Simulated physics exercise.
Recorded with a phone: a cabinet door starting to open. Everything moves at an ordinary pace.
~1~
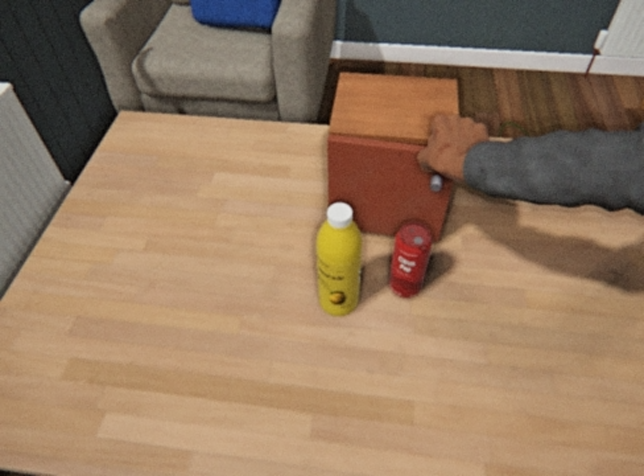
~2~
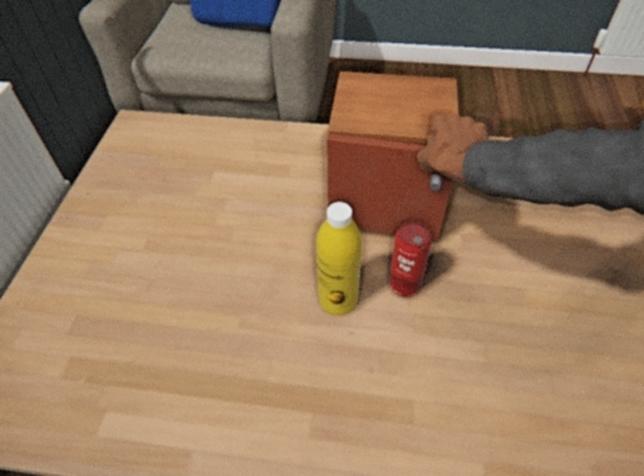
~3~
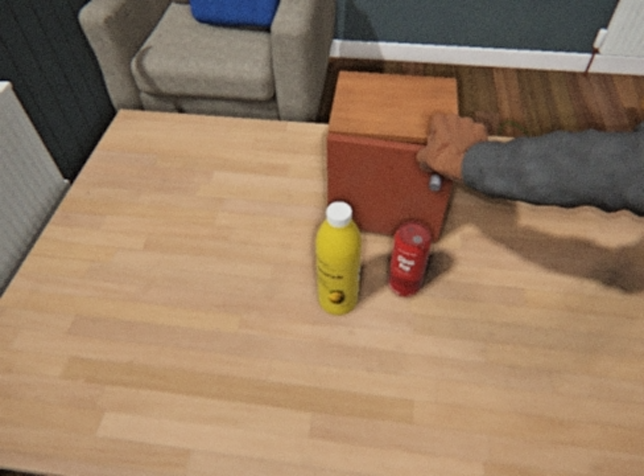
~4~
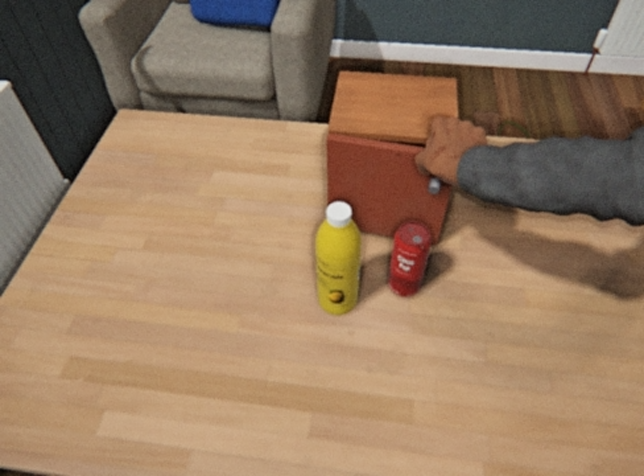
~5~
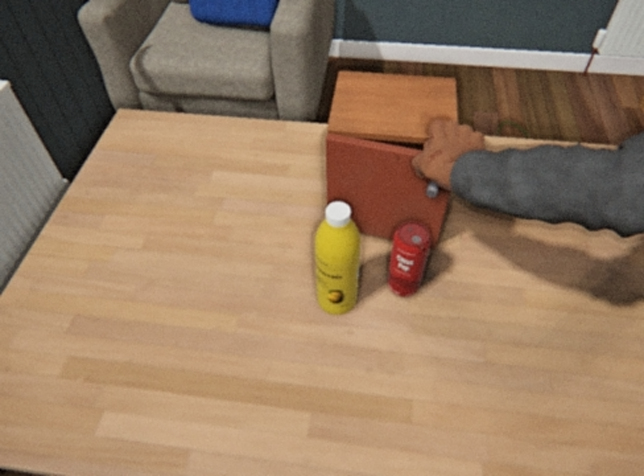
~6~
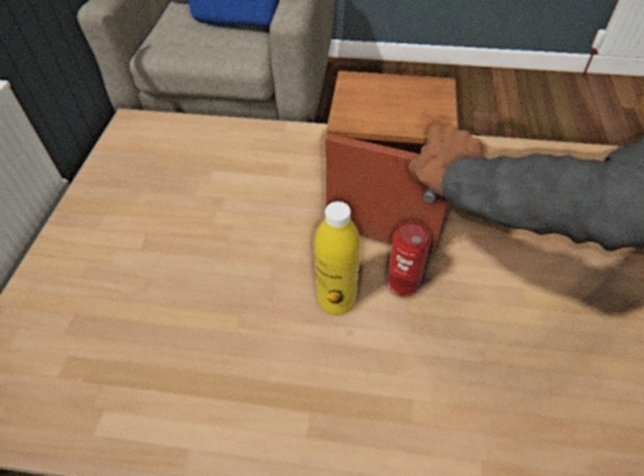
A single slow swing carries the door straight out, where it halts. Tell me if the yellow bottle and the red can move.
My prediction: Yellow bottle: Struck; red can: Struck.
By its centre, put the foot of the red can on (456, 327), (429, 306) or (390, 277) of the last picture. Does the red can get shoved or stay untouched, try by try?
In order: It is spared, then is spared, then gets bumped.
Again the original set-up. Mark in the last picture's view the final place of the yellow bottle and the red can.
The first ends near (290, 262), the second near (318, 318).
Then, 1.12 s on from there, door 51° open; yellow bottle at rest near (337, 260); red can displaced about its own width near (375, 289).
Then, 1.60 s on from there, door 68° open; yellow bottle displaced a little near (329, 259); red can displaced well along near (343, 306).
Then, 1.94 s on from there, door 80° open; yellow bottle displaced about its own width near (309, 262); red can displaced well along near (323, 315).
In the end, the yellow bottle gets knocked, near (290, 262); the red can gets knocked, near (318, 317).
